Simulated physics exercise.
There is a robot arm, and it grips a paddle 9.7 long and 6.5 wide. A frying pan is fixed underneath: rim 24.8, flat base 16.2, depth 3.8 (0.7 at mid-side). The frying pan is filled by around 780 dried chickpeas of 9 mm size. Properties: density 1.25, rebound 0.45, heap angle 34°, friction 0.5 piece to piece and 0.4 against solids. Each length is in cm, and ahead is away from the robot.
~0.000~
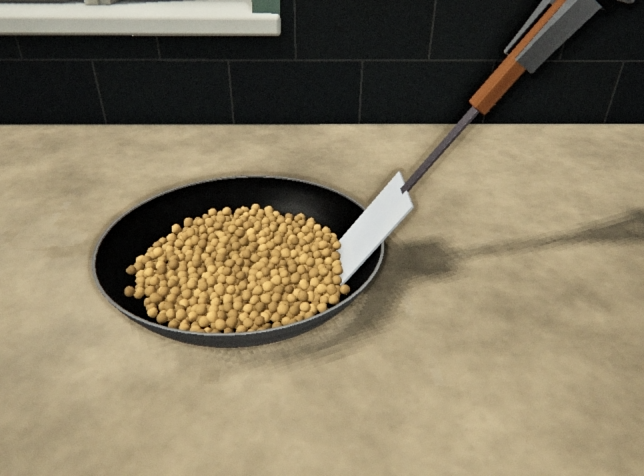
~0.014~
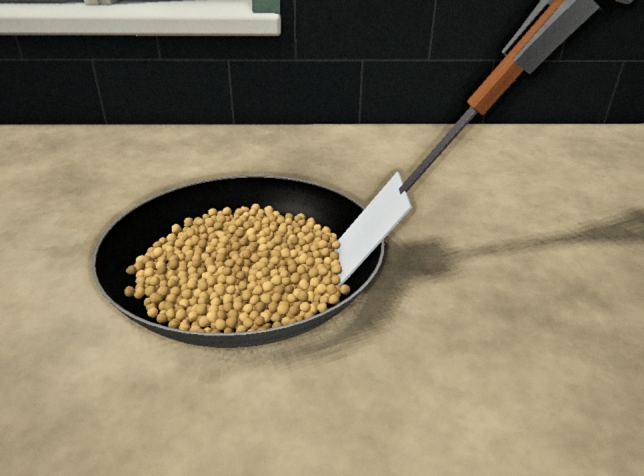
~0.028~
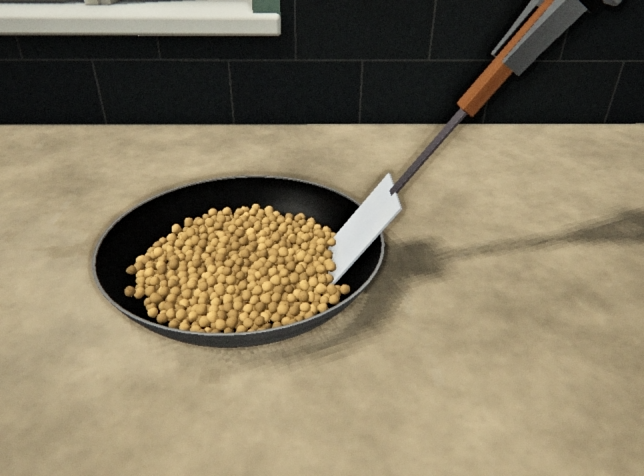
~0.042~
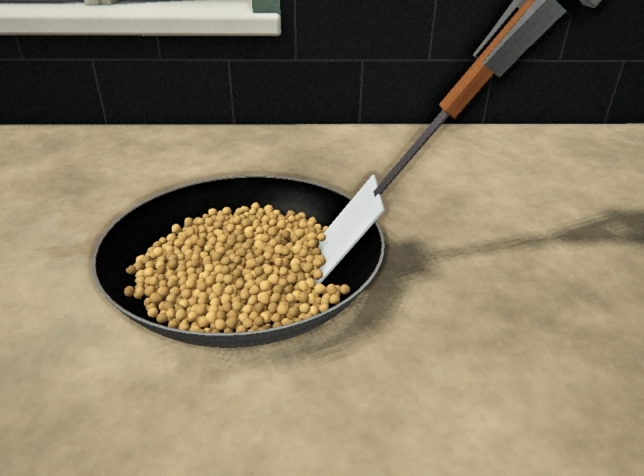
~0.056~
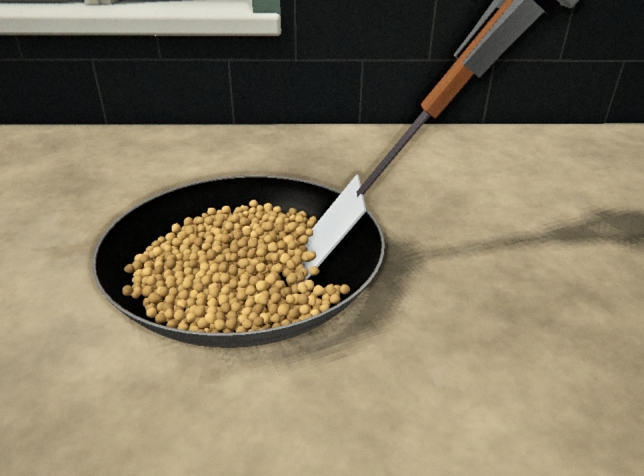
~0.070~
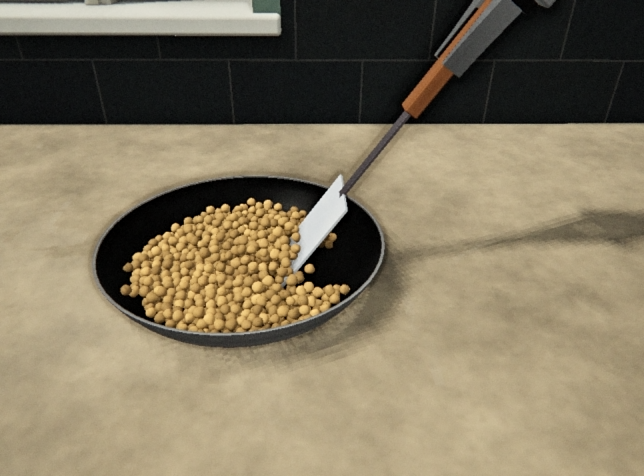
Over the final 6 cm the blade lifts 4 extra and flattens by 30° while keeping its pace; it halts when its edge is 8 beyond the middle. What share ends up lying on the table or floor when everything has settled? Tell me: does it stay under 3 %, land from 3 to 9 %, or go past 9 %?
It goes past 9 %.
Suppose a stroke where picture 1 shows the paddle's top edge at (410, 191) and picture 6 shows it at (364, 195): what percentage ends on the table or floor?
Roughly 5 percent ends up there.
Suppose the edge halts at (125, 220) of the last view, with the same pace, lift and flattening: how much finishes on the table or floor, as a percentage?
I'd estimate about 15 per cent.
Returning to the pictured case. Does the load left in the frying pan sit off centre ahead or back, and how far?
It sits near 3.0 centimetres ahead of centre.
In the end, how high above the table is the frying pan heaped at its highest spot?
About 4.0 cm.
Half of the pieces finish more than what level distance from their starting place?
Level distance of roughly 3 cm.
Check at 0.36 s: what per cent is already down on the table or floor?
Roughly 15 percent of it.
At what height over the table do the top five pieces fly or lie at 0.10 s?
Height: Approx. 5 cm.
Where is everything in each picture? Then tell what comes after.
In the first frame, paddle top edge at (406, 188), sloping 55°; upper third of the load around (245, 258), from x 130 to 345, top at y 210; 775 in the frying pan.
In the second frame, paddle top edge at (404, 189), sloping 55°; upper third of the load around (245, 258), from x 130 to 345, top at y 210.
In the third frame, paddle top edge at (395, 190), sloping 55°; upper third of the load around (252, 257), from x 130 to 345, top at y 210.
In the fourth frame, paddle top edge at (379, 191), sloping 55°; upper third of the load around (257, 254), from x 130 to 345, top at y 205.
In the fifth frame, paddle top edge at (361, 191), sloping 55°; upper third of the load around (253, 253), from x 130 to 345, top at y 205.
In the sixth frame, paddle top edge at (344, 192), sloping 55°; upper third of the load around (248, 250), from x 125 to 345, top at y 200; 775 in the frying pan.
By 0.10 s, sloping 55°, highest piece 5 above the table; 775 in the frying pan.
By 0.14 s, sloping 45°, highest piece 7 above the table; 775 in the frying pan.
By 0.36 s, sloping 25°, highest piece 4 above the table; 676 in the frying pan, 99 on the table or floor.
By 1.41 s, sloping 25°, highest piece 4 above the table; 676 in the frying pan, 99 on the table or floor.
Final count, 676 in the frying pan, 99 on the table or floor. That is 13 % on the table or floor.
